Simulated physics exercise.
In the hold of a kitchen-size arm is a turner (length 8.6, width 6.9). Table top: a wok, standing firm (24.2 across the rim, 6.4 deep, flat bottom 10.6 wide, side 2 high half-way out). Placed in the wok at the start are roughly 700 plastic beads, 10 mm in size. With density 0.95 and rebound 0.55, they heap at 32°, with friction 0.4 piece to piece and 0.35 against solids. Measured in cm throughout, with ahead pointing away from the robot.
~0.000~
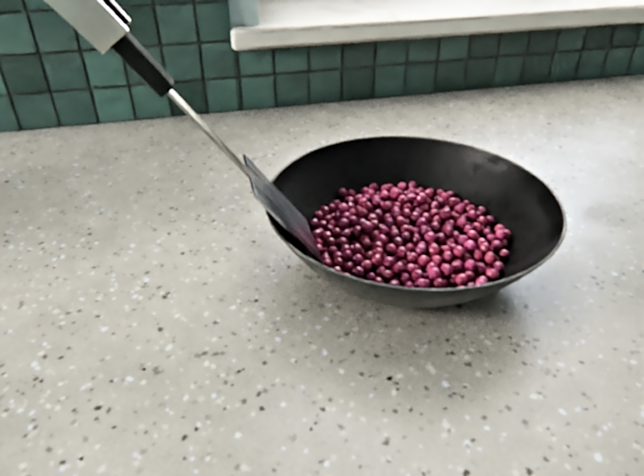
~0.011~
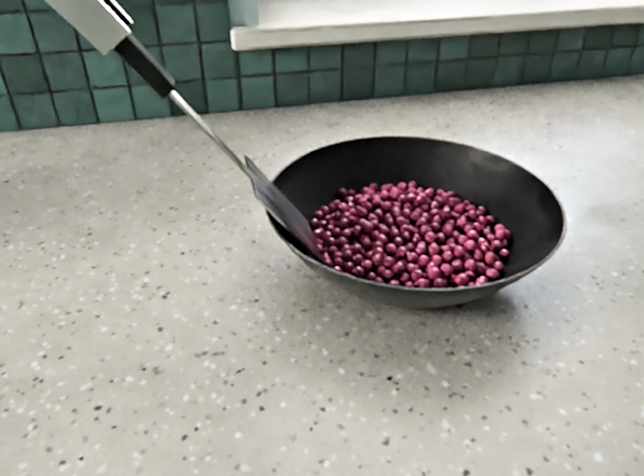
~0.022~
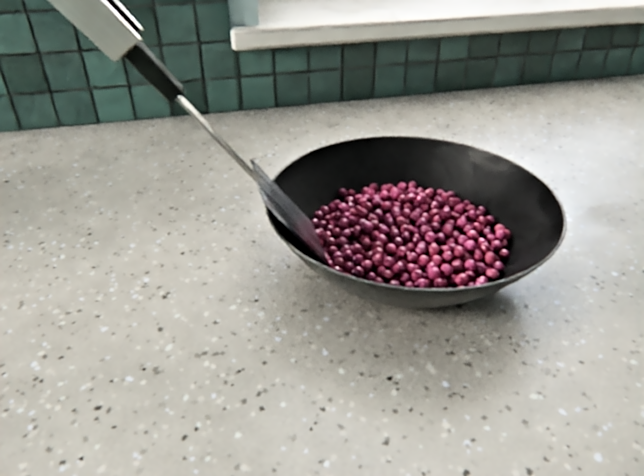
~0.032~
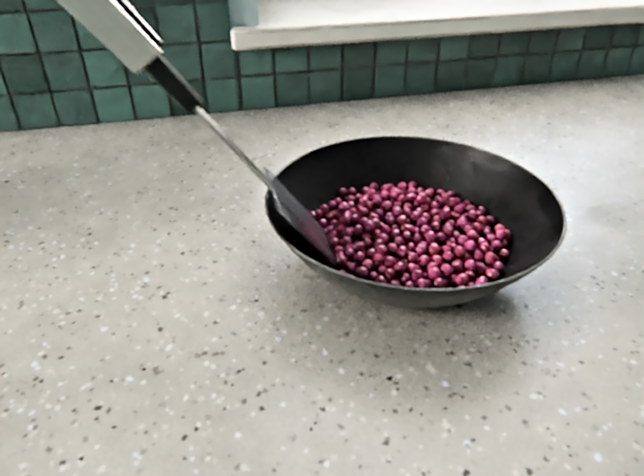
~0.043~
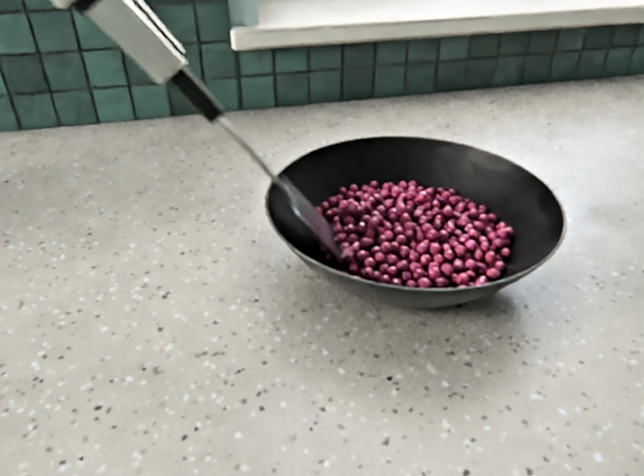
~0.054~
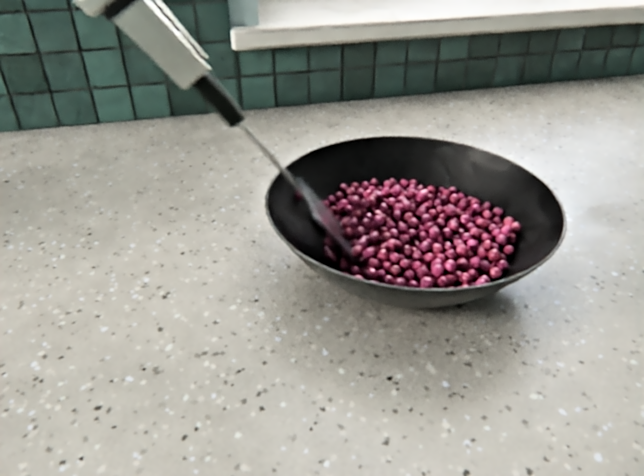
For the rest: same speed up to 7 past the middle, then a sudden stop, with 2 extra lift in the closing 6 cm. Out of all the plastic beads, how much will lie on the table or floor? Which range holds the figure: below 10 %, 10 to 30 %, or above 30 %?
The figure lies above 30 %.
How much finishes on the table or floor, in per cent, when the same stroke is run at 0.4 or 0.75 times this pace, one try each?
Roughly 5 percent for the first try, 30 percent for the second.
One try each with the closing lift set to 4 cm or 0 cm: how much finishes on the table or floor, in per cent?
Try one gives about 25 in a hundred, try two about 35 in a hundred.
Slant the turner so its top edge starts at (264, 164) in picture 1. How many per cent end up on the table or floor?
40 percent or thereabouts.
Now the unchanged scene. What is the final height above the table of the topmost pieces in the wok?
Near 5.5 centimetres high.
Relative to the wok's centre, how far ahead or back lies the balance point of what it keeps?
I'd put it at roughly 2.0 cm toward the front.
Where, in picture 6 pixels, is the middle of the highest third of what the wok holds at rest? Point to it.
About (465, 225).
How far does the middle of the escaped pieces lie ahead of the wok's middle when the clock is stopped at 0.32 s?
I reckon roughly 20 centimetres.
After 0.08 s, sloping 55°, highest piece 6 above the table; 697 in the wok.
After 0.11 s, sloping 55°, highest piece 8 above the table; 697 in the wok.
After 0.32 s, sloping 55°, highest piece 19 above the table; 438 in the wok, 58 on the table or floor, 201 on the blade or in flight.
After 1.37 s, sloping 55°, highest piece 5 above the table; 438 in the wok, 259 on the table or floor.
At rest, 438 in the wok, 259 on the table or floor. That is 37 % on the table or floor.
